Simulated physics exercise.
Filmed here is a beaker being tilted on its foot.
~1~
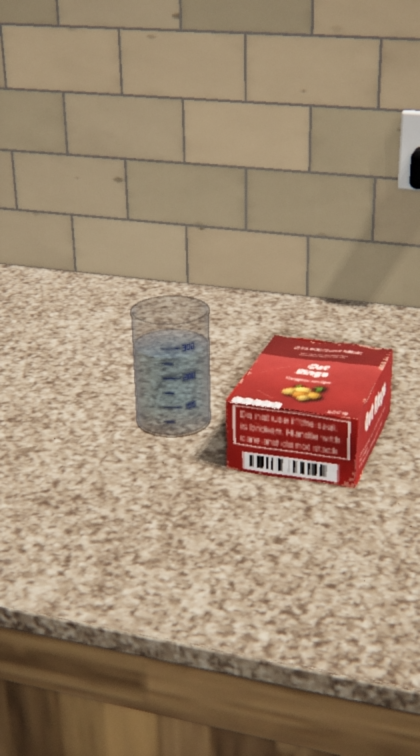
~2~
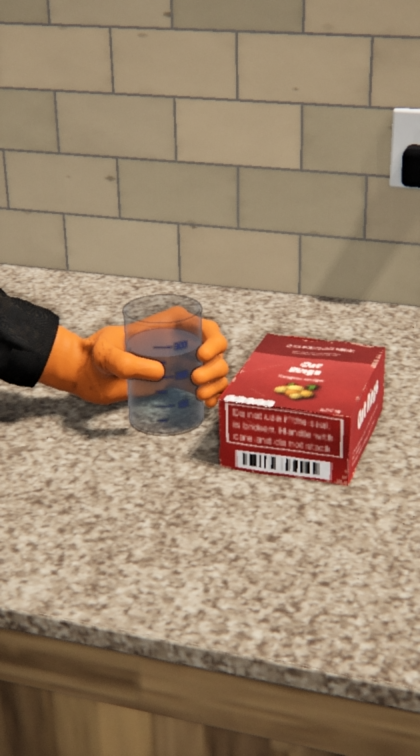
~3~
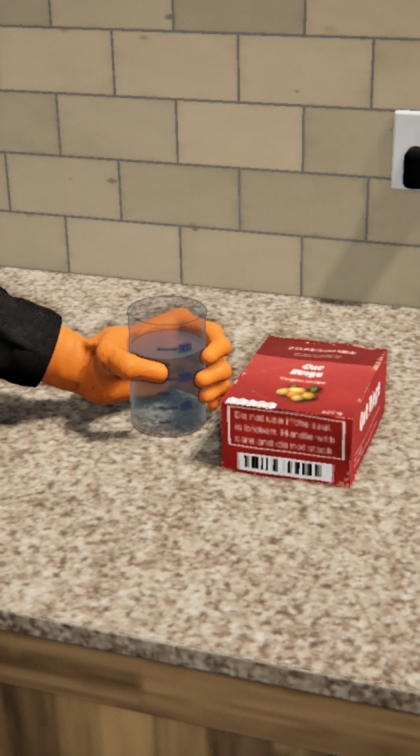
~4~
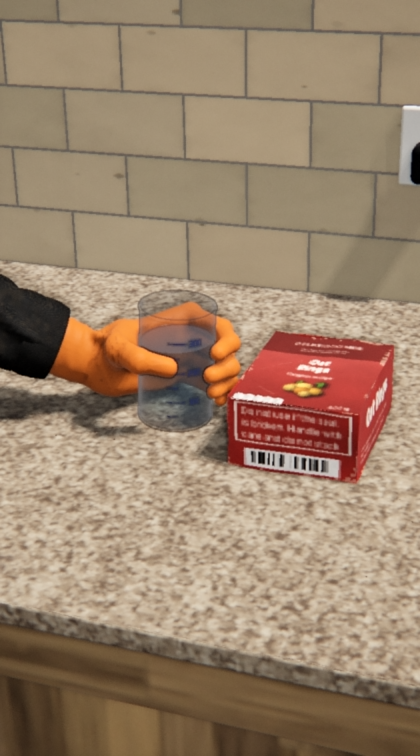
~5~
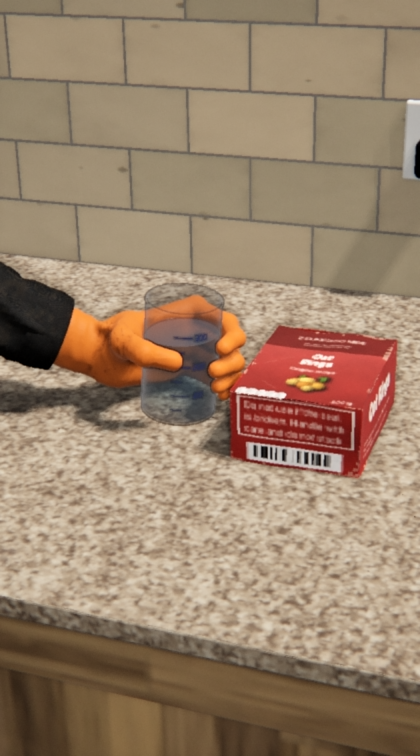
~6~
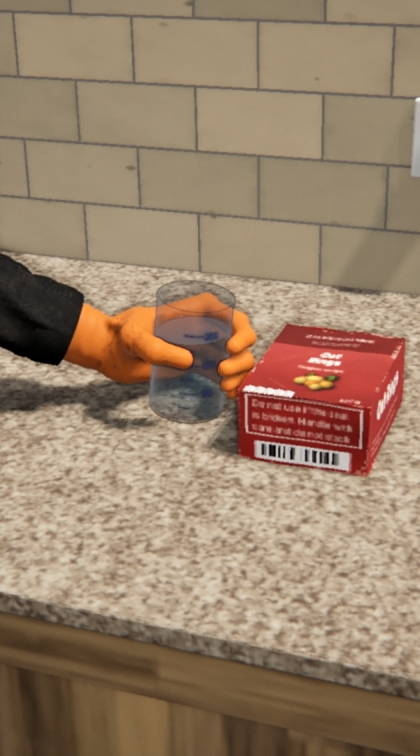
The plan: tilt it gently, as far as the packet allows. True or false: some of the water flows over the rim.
False.
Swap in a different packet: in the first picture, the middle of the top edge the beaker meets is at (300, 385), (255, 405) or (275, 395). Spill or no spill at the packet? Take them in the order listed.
Taking them in order: Overflows, overflows, overflows.
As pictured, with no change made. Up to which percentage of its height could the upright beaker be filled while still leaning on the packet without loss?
My estimate is roughly 85 percent.
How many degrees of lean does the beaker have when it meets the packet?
It comes to rest about 30 degrees from the vertical.
Shortly, the beaker leans by about 15°; none is lost.
Then, the beaker leans by about 25°; none is lost.
At the finish, the beaker leans by about 30°, against the packet; none is lost.
